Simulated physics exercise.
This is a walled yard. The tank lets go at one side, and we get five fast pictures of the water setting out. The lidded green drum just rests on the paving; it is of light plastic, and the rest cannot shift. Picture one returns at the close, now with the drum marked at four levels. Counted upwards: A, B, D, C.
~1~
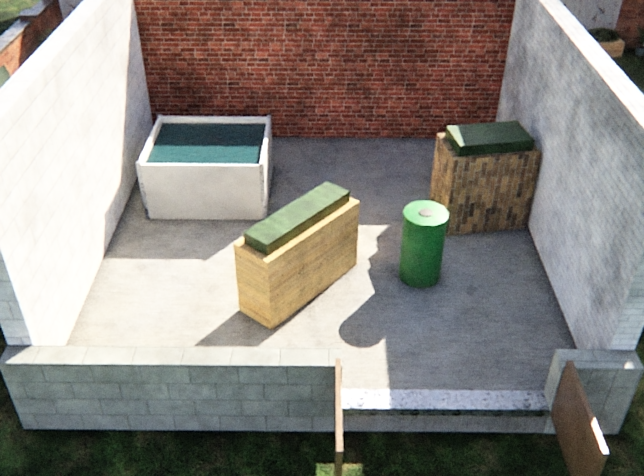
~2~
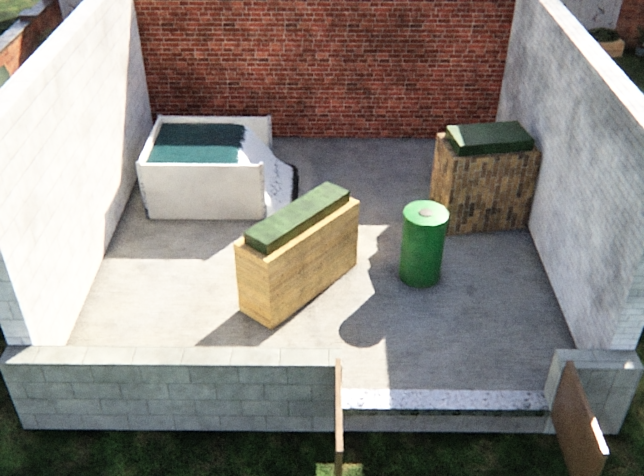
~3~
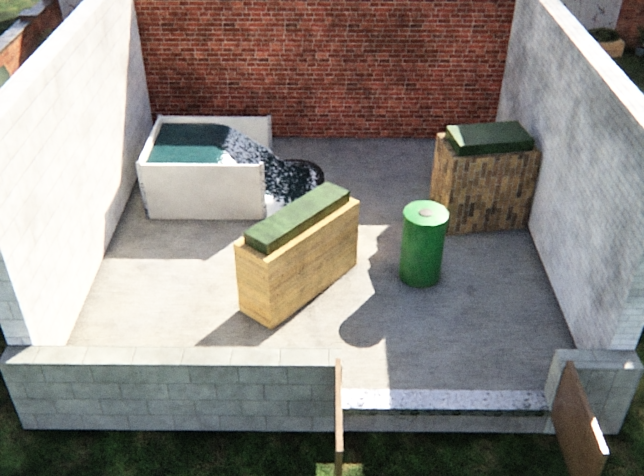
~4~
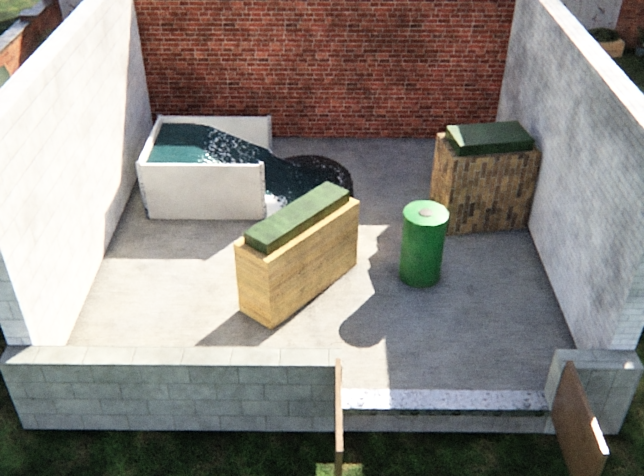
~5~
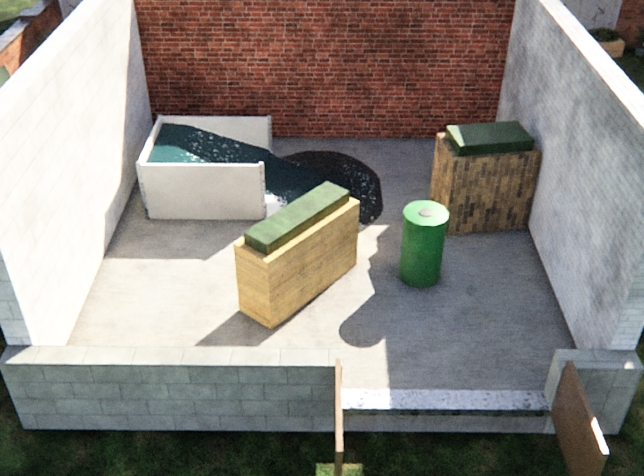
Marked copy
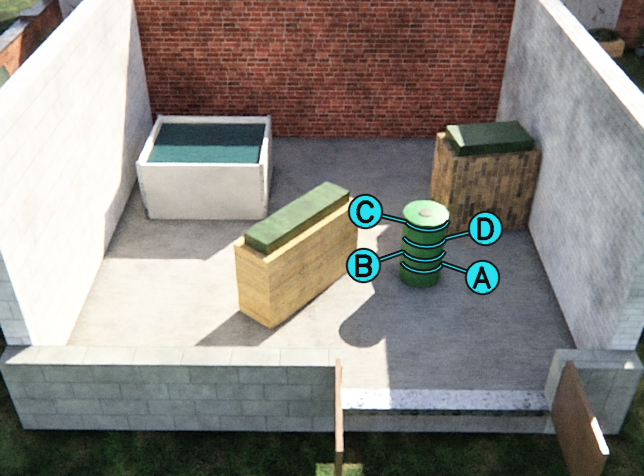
Dark water pours out of the right side of a pale open tank in a walled yard and spreads rightward across the paved ground behind a tan block with a green top, while a green drum stands still nearby.
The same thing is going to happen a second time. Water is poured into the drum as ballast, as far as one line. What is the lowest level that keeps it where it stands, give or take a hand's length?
Use line A.
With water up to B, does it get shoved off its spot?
No.
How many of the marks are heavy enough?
All of the four.
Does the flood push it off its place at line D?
No, that is safe.
On the marked copy, A at (423, 272); B at (425, 260); C at (428, 230); D at (426, 246); from the bottom up A, B, D, C.
With A, it shifts by a finger or two and stays.
With B, it does not move.
With C, it does not move.
With D, it does not move.
